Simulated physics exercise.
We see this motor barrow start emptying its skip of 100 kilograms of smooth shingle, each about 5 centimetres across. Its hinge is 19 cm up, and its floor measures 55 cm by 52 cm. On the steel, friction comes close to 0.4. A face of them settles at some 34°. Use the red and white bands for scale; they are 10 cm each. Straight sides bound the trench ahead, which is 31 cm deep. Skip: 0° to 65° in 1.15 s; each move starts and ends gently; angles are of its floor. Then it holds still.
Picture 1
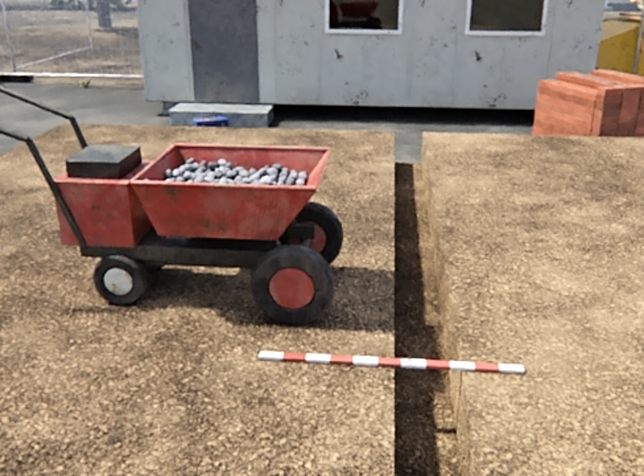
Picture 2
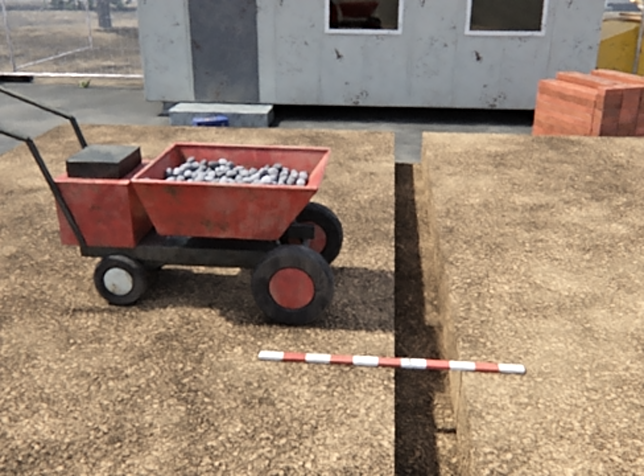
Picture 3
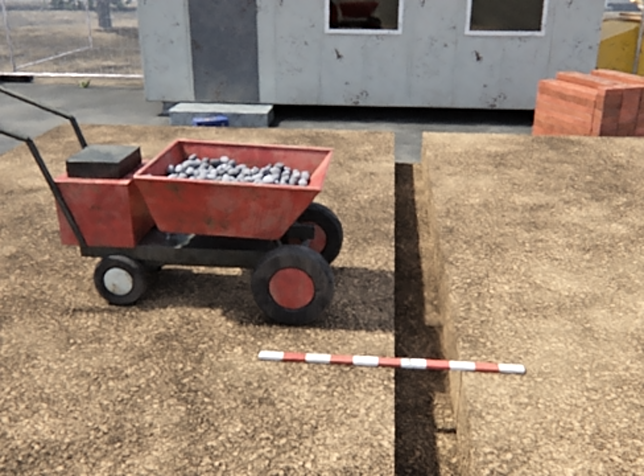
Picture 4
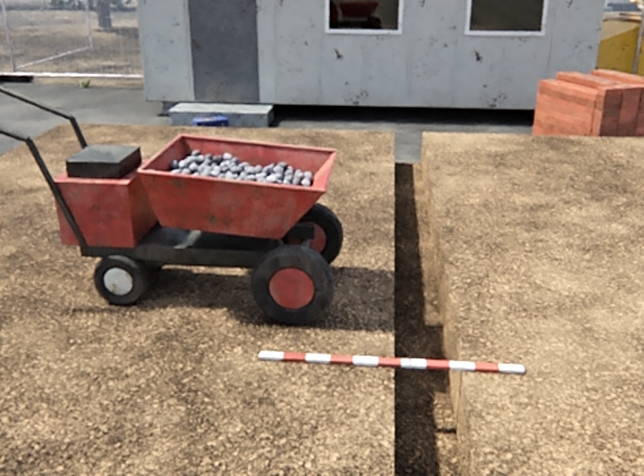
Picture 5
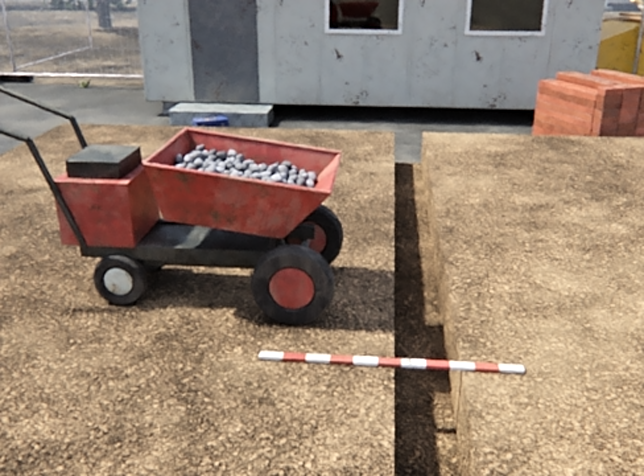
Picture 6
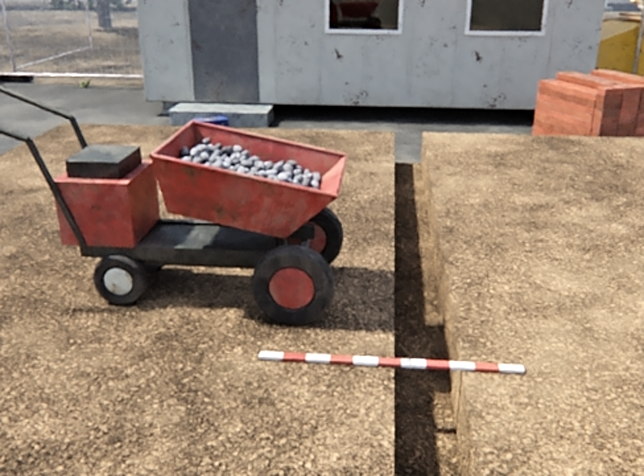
On a gravelly site beside a trench, a red skip of grey stones slowly tilts rightward.
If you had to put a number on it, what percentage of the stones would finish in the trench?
I'd put it at about 71 percent.
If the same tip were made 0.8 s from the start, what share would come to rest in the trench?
Roughly 60 per cent would.
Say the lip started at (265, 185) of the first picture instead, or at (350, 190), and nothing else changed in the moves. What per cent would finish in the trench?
First place: Near 75%; second place: Near 40%.
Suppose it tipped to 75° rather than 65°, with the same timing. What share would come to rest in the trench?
About 65%.
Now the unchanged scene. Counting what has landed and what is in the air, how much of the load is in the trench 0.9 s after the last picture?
Roughly 25 percent of the load.
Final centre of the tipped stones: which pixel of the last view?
Their centre sits close to (433, 334).
Then, 0.6 s after the last picture the floor is at 55°, 100 % in the skip; the foremost stones are at (380, 226).
Then, 0.9 s after the last picture the floor is at 65°, 67 % in the skip, 25 % in the trench, 8 % past the trench; the foremost stones are at (479, 306).
Then, 1.3 s after the last picture the floor is at 65°, 32 % in the skip, 39 % in the trench, 29 % past the trench; the foremost stones are at (577, 312).
Then, 3.2 s after the last picture the floor is at 65°, 0 % in the skip, 71 % in the trench, 29 % past the trench; the foremost stones are past the picture's edge.
